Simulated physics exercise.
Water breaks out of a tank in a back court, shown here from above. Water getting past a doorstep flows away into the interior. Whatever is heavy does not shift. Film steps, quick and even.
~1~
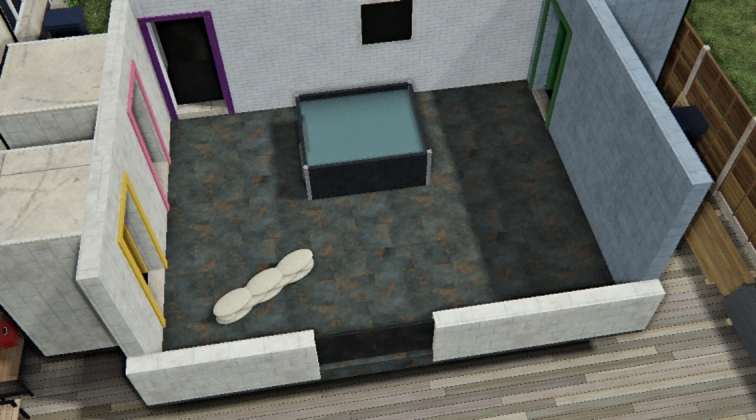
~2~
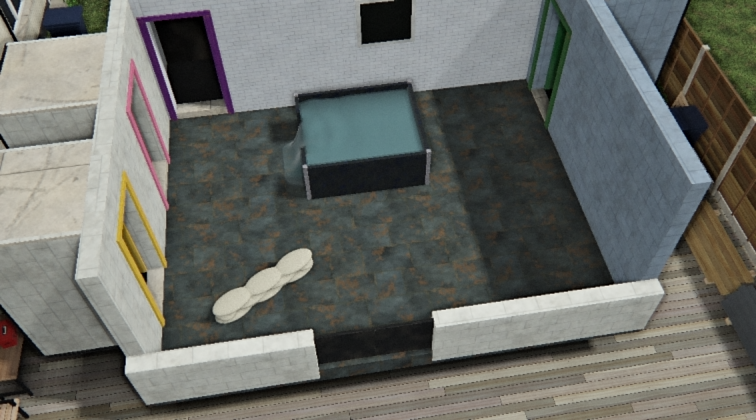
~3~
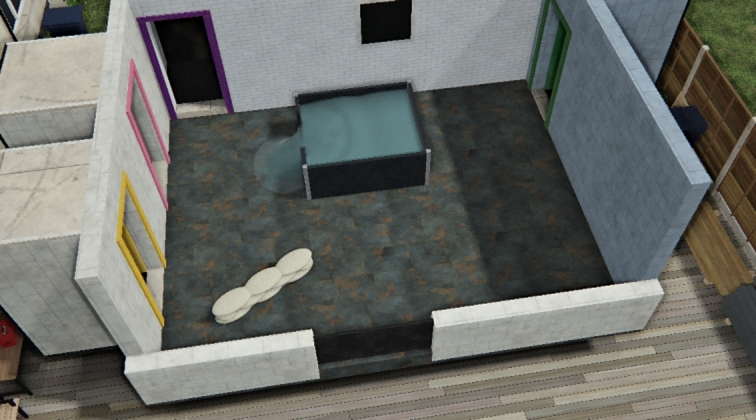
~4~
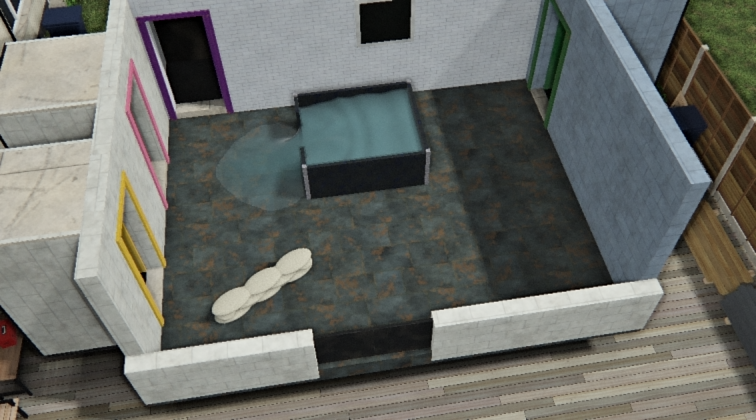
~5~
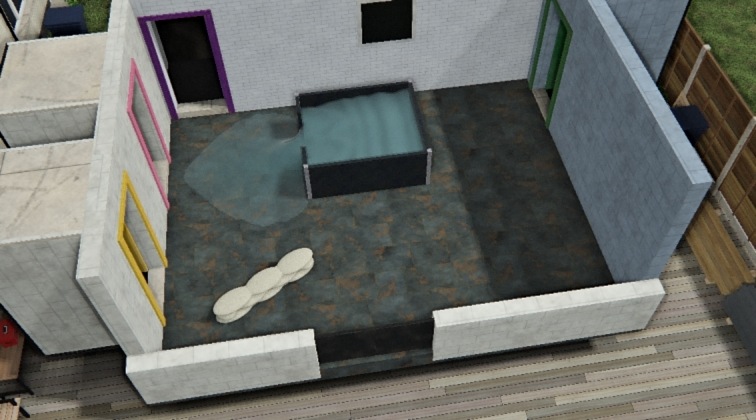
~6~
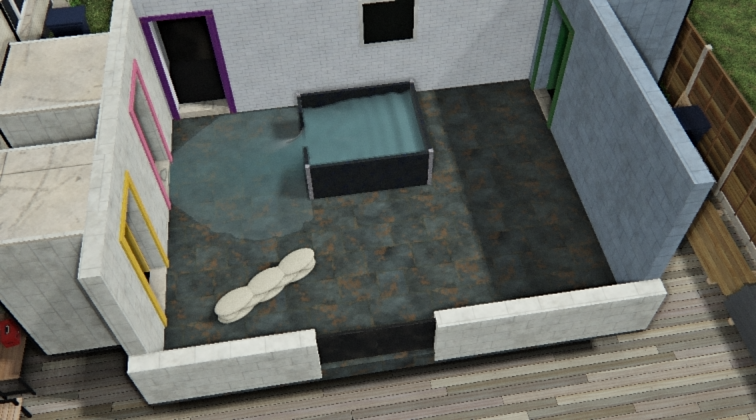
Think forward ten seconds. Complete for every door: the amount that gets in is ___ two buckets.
Pink door: More than; yellow door: More than; green door: More than; purple door: More than.
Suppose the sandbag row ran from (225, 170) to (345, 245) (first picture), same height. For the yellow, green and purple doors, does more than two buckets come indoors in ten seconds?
Door by door: The yellow one remains within bounds, then the green one goes past the limit, then the purple one goes past the limit.
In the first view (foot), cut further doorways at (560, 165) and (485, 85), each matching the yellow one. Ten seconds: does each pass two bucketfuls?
So the first doesn't reach it, and then the second doesn't reach it.
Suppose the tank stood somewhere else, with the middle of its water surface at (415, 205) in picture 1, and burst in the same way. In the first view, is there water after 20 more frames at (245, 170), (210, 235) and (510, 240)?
Hit, hit, spared.
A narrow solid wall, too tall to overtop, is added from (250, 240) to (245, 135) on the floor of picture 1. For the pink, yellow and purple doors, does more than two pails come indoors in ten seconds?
Then: The pink one stays under, the yellow one floods, the purple one takes less.
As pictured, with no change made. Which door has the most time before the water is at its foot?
My answer: The green-painted one.
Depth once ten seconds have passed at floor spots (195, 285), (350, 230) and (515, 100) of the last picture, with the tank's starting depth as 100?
My figures are about 12, 4 and 6 percent.
A moment on, water covers 25 % of the floor; the pink door over two buckets in, the yellow door wet at the sill, nothing in, the green door not reached, the purple door wet at the sill, nothing in.
Next, water covers 30 % of the floor; the pink door far over two buckets in, the yellow door under two buckets in, the green door not reached, the purple door over two buckets in.
Then, water covers 35 % of the floor; the pink door far over two buckets in, the yellow door under two buckets in, the green door not reached, the purple door over two buckets in.
Later, water covers 70 % of the floor; the pink door far over two buckets in, the yellow door over two buckets in, the green door not reached, the purple door over two buckets in.
In the end, water covers 90 % of the floor; the pink door far over two buckets in, the yellow door far over two buckets in, the green door over two buckets in, the purple door over two buckets in.
